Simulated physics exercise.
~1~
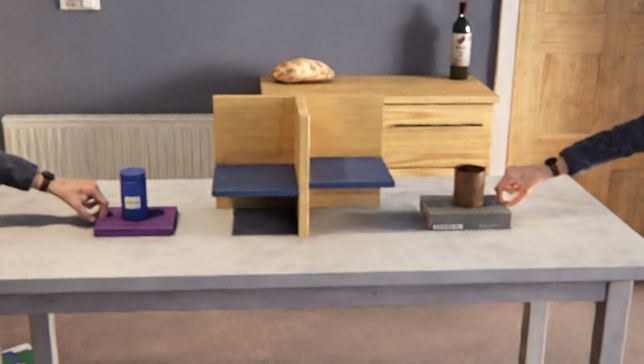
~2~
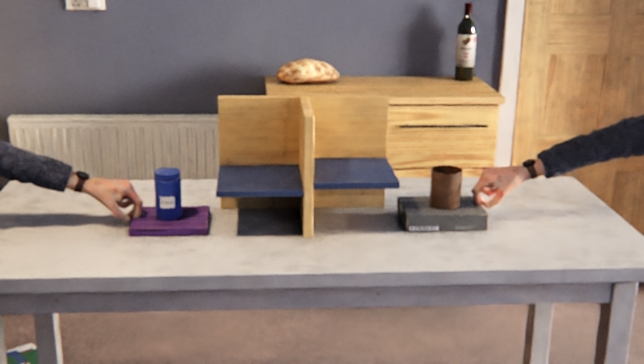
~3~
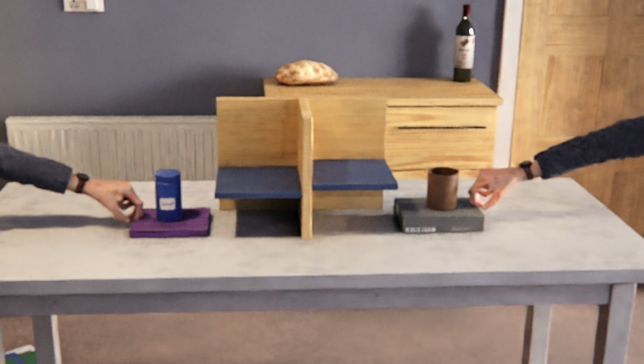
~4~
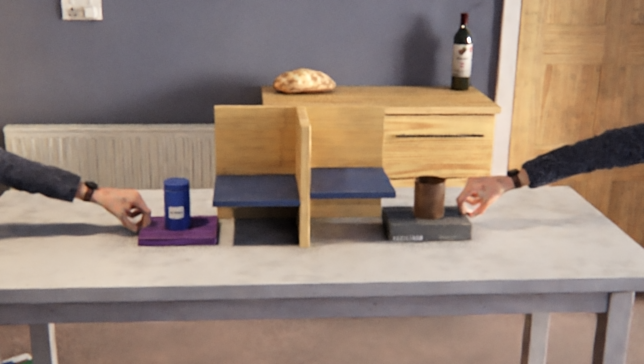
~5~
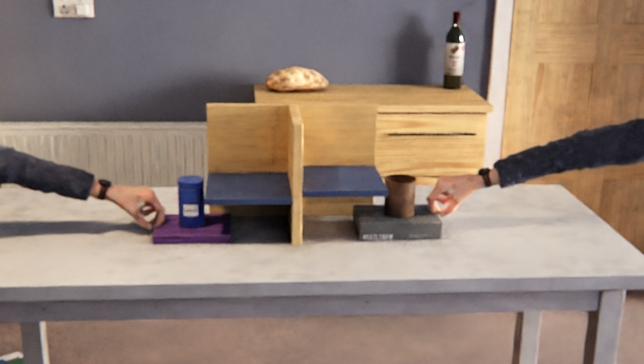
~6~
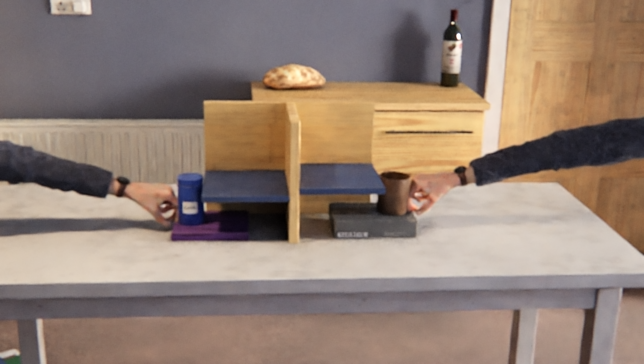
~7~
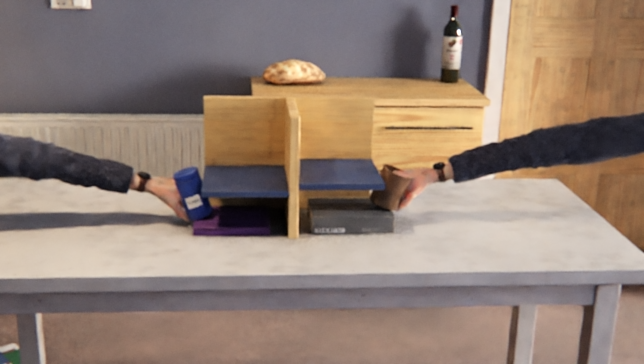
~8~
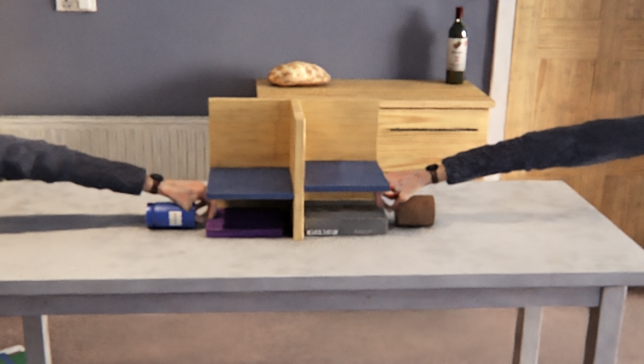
The footage shows two hands sliding a purple board with a blue jar and a grey box with a brown beaker inward beneath a low blue shelf, whose edges catch the jar and beaker, tipping both onto their sides on the table as the bases slide underneath.
